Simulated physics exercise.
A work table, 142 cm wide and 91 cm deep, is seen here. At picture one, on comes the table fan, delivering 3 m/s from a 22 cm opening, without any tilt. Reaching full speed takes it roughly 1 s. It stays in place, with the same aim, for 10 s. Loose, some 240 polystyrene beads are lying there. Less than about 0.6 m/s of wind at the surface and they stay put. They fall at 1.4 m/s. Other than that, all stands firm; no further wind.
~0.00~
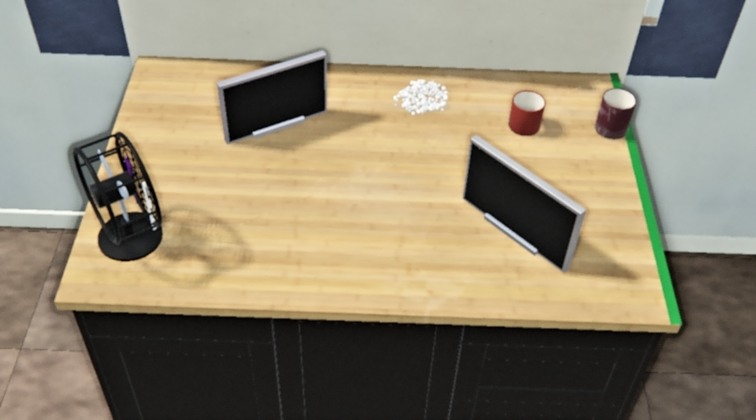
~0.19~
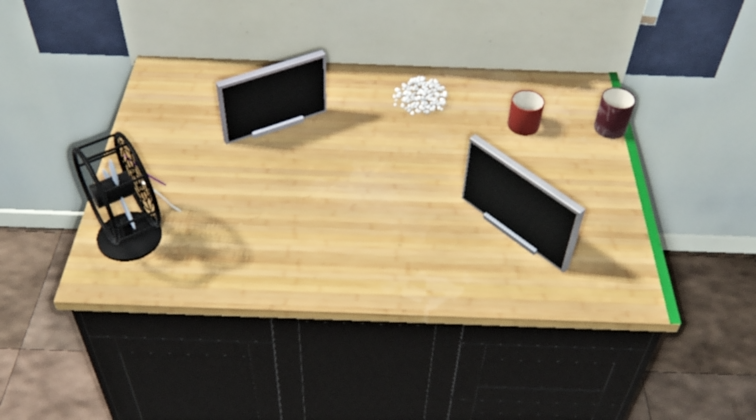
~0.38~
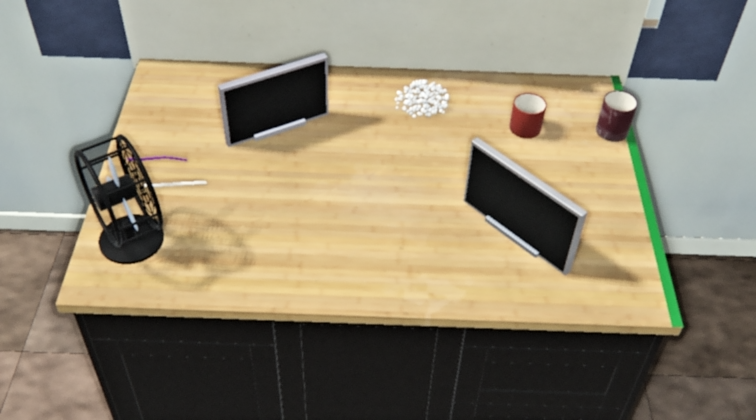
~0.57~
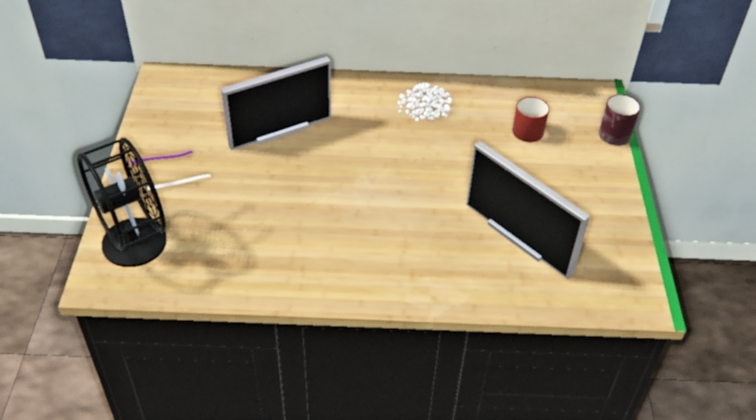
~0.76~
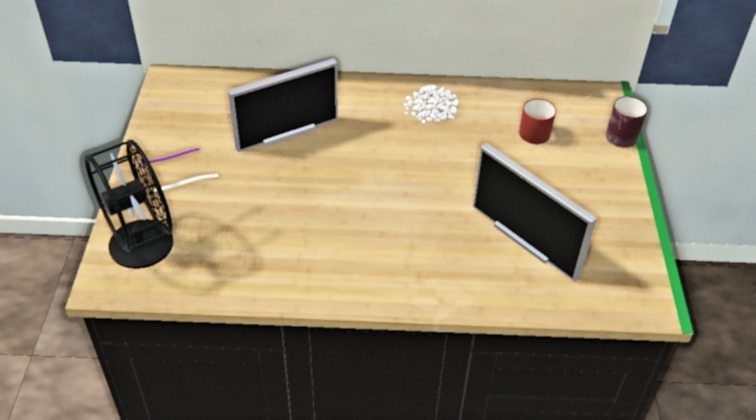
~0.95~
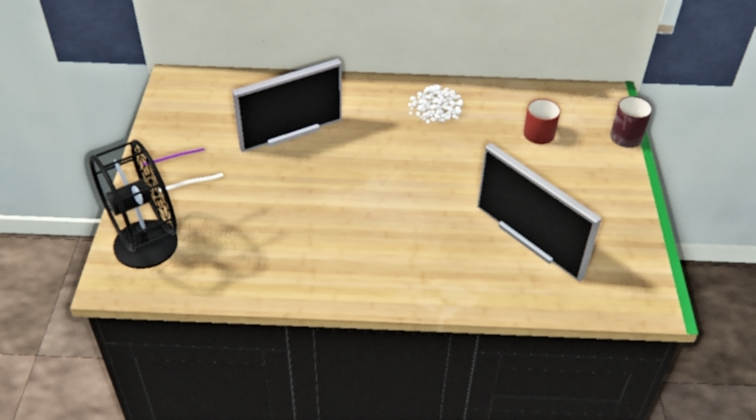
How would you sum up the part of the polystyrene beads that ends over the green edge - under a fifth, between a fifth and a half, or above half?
I would sum it up as above half.
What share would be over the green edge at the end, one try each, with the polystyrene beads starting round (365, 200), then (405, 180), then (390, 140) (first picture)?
Roughly 4 %, then 15 %, then 60 %.
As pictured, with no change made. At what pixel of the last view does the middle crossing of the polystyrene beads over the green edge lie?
Midpoint of crossings, approx. (641, 111).
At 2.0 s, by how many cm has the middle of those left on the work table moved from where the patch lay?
The centre sits some 20 cm from where it began.
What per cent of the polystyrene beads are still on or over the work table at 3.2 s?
It should be roughly 15 % by then.
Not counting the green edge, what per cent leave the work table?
Around 40 % of them.
After 2.0 s the count stands so, 47 % are over the green edge; the middle of those still in play is near (425, 78).
After 3.2 s the count stands so, 62 % are over the green edge.
After 5.5 s the count stands so, 62 % are over the green edge.
After 10.0 s, at the end, 62 % are over the green edge.
